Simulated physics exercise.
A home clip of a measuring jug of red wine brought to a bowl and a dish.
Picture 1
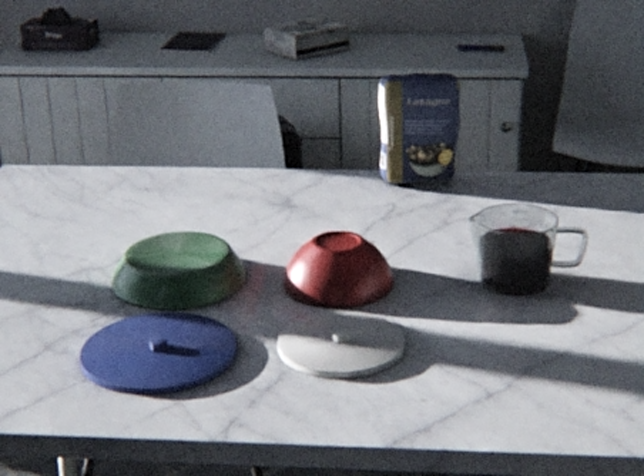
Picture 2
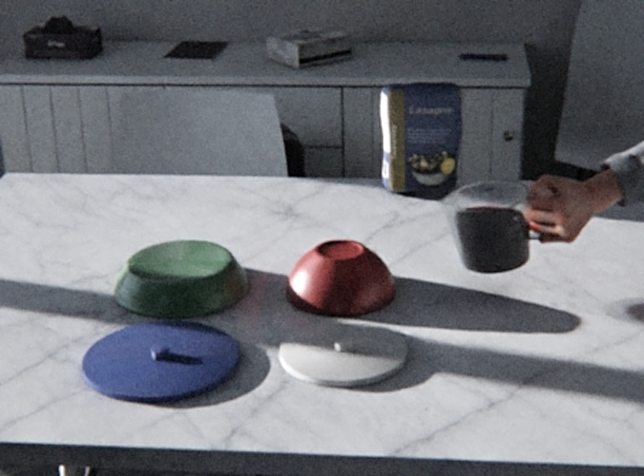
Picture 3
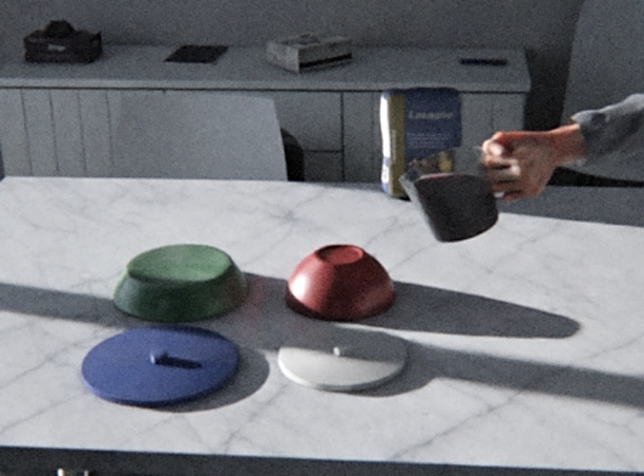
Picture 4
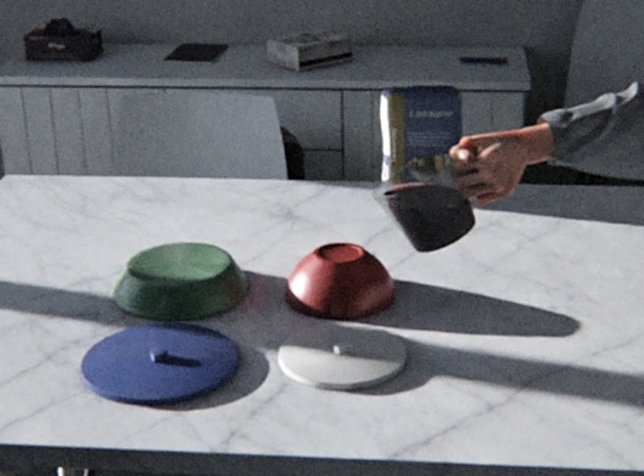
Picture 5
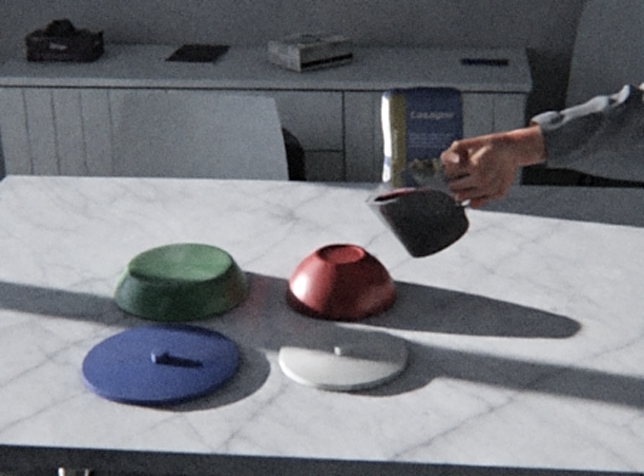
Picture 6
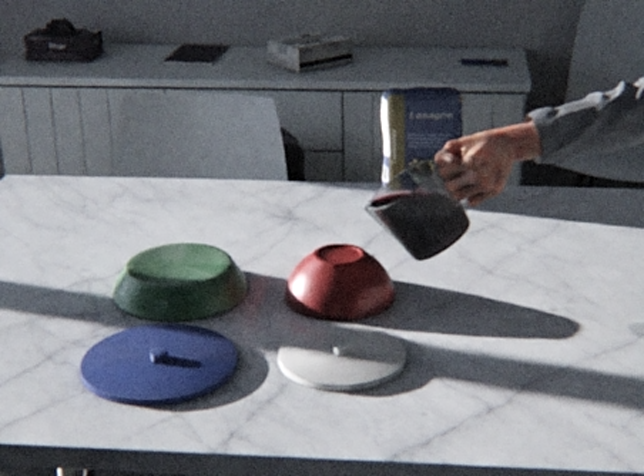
A hand lifted a glass jug of dark red liquid from the right side of a marble table, moved it left and tilted it above and beside an upturned red bowl, with nothing coming out.
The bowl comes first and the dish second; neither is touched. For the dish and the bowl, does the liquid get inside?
As I see it, the dish gets no share, the bowl gets no share.
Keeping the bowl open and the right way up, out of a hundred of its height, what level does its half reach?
I'd say around 40 per cent, give or take.
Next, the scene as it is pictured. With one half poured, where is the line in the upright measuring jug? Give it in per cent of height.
It comes out at some 35 per cent.
A moment on, it runs off the upturned base of the bowl.
Further on, it runs off the upturned base of the dish.
When it is over, the bowl is empty, in a puddle; the dish is empty, in a puddle.
